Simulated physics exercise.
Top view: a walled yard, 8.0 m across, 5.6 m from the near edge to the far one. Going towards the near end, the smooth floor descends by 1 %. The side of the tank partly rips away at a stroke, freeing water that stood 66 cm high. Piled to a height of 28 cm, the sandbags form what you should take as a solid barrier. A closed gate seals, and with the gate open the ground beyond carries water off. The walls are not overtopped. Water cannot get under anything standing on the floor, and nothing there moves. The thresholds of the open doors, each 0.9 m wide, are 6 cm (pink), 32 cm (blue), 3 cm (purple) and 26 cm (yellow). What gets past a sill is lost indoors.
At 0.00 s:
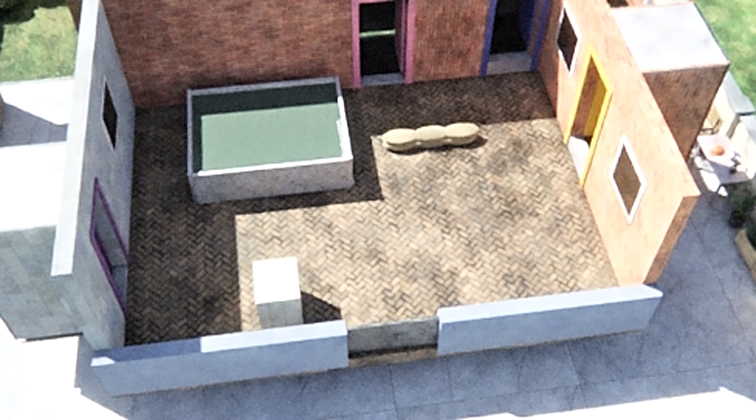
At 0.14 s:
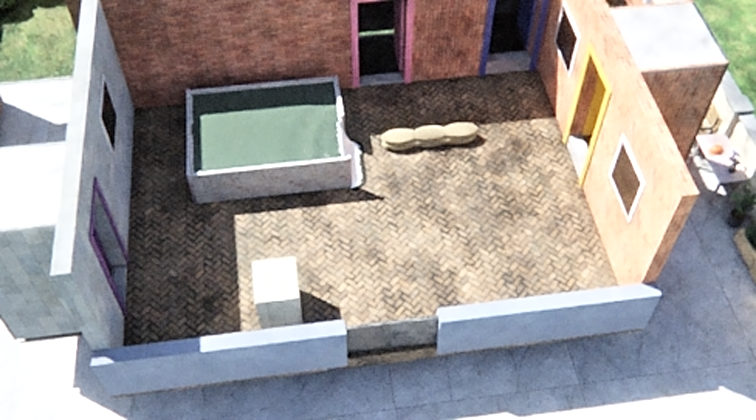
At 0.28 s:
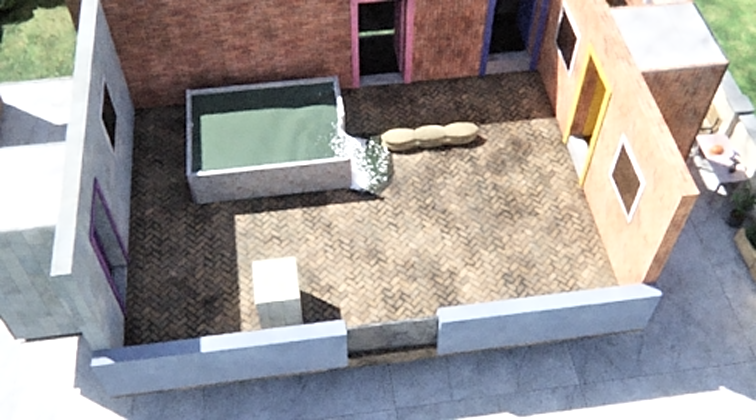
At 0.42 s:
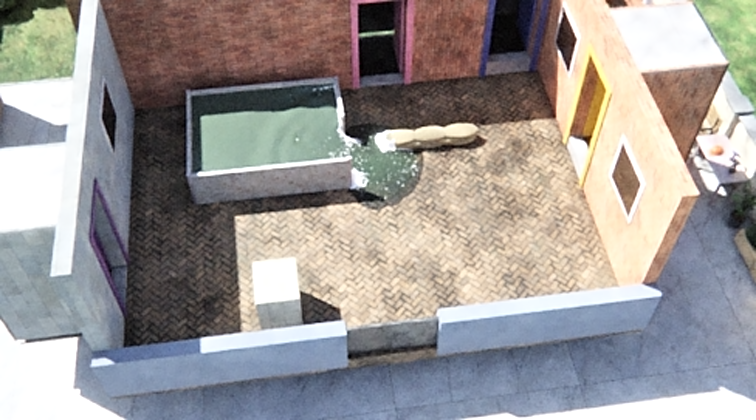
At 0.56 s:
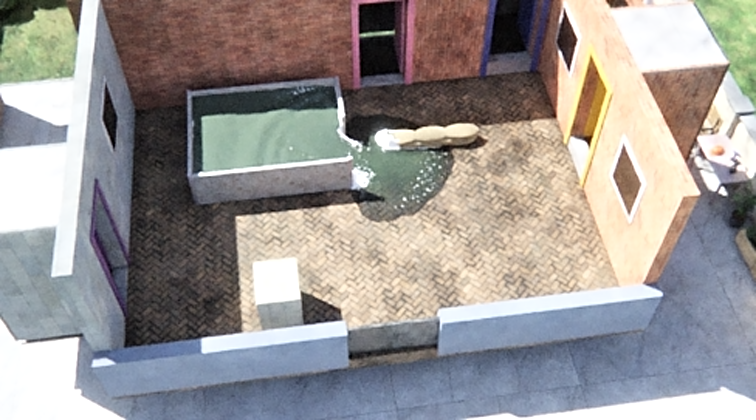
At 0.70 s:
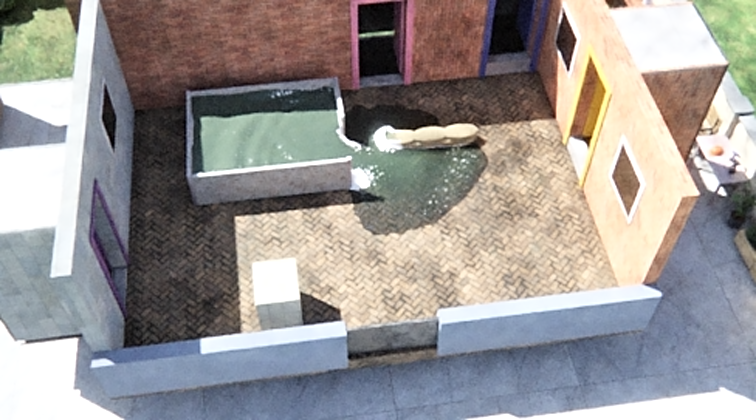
Green water lies still in a walled tank in a brick-paved yard, then bursts through the tank's right side. It splashes onto the paving in white foam, reaches the left end of the tan sandbags, and spreads rightward and toward the near side in a widening dark pool.
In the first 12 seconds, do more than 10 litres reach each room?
In the end pink door: Limit broken; blue door: Limit unbroken; purple door: Limit broken; yellow door: Limit unbroken.
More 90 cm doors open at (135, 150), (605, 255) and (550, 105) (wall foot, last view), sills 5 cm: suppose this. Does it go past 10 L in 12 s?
The first one doesn't reach it, the second one exceeds it, and the third one exceeds it.
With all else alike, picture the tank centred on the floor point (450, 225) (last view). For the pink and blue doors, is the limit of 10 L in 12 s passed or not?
Pink gets no more than that, blue gets no more than that.
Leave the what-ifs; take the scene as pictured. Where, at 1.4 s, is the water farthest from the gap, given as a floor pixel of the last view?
Point: Roughly (582, 189) in the last view.
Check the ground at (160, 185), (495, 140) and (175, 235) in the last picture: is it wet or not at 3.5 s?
Respectively: Was missed, got hit, was missed.
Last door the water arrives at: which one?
That's the purple door.
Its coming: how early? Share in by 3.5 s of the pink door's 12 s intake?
About 55%.
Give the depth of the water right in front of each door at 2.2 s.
Readings (cm): Pink = 4; blue = 3; purple = 0; yellow = 27.
After 1.4 s water covers 30 % of the floor and is deepest (39 cm) near (355, 174); pink door 2 cm at the sill, 0 L in, blue door not reached, purple door not reached, yellow door 16 cm at the sill, 0 L in.
After 2.2 s water covers 45 % of the floor and is deepest (34 cm) near (380, 149); pink door 4 cm at the sill, 14 L in, blue door 3 cm at the sill, 0 L in, purple door not reached, yellow door 27 cm at the sill, 0 L in.
After 3.5 s water covers 50 % of the floor and is deepest (35 cm) near (624, 301); pink door 10 cm at the sill, 38 L in, blue door 12 cm at the sill, 0 L in, purple door not reached, yellow door 22 cm at the sill, 2 L in.
After 7.0 s water covers 85 % of the floor and is deepest (22 cm) near (628, 310); pink door 8 cm at the sill, 55 L in, blue door 7 cm at the sill, 0 L in, purple door not reached, yellow door 16 cm at the sill, 2 L in.
After 12.0 s water covers 100 % of the floor and is deepest (14 cm) near (311, 330); pink door 7 cm at the sill, 70 L in, blue door 7 cm at the sill, 0 L in, purple door 9 cm at the sill, 44 L in, yellow door 9 cm at the sill, 2 L in.
